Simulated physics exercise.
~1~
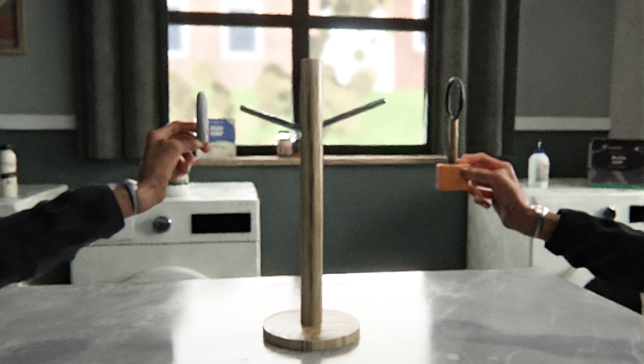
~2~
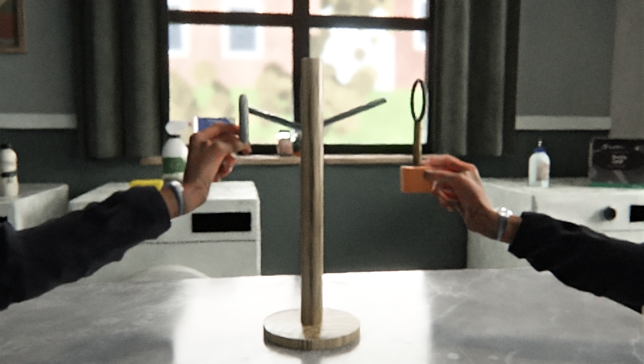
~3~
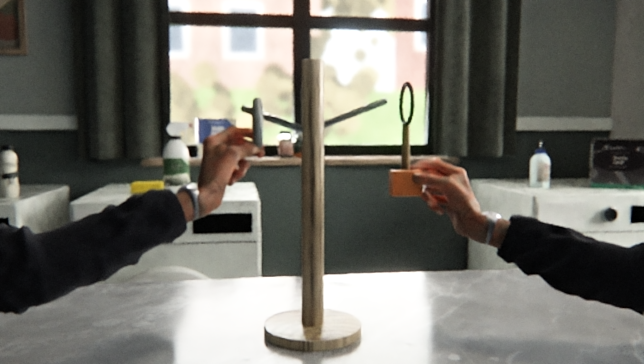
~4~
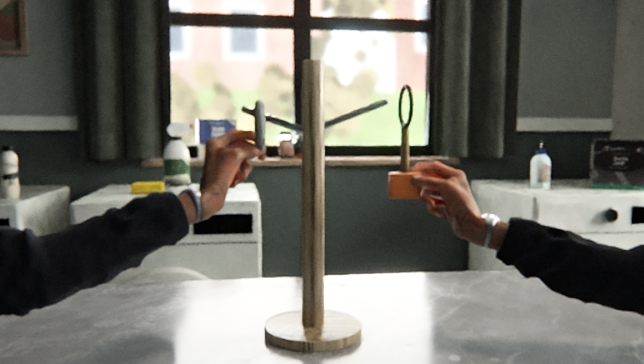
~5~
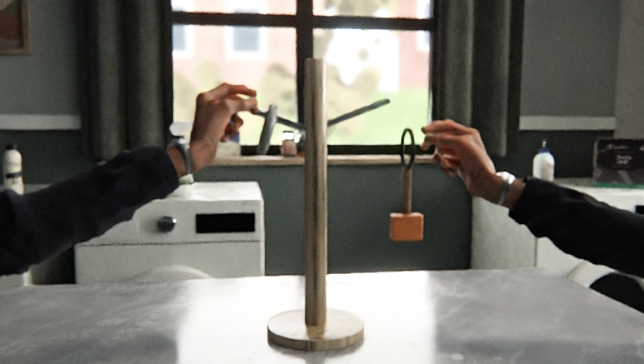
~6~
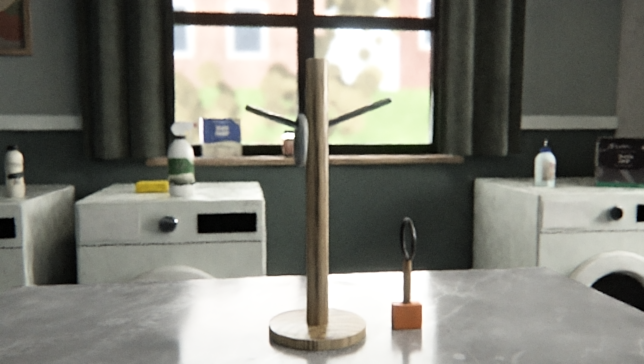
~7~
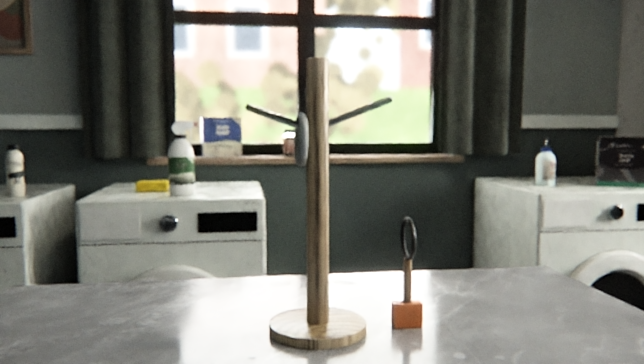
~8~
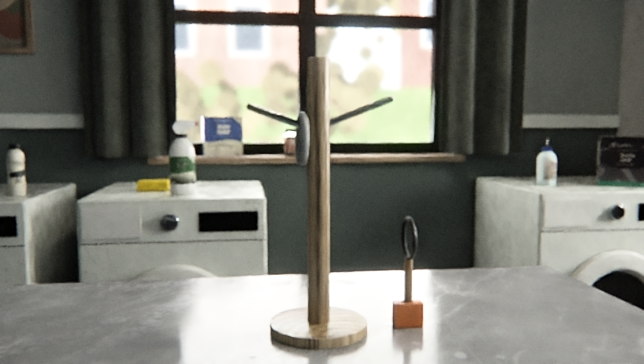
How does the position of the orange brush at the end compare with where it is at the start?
At the start the orange brush is held up in a hand to the right of the peg stand. At the end it is much lower and a little further left, on the table just right of the stand's base.
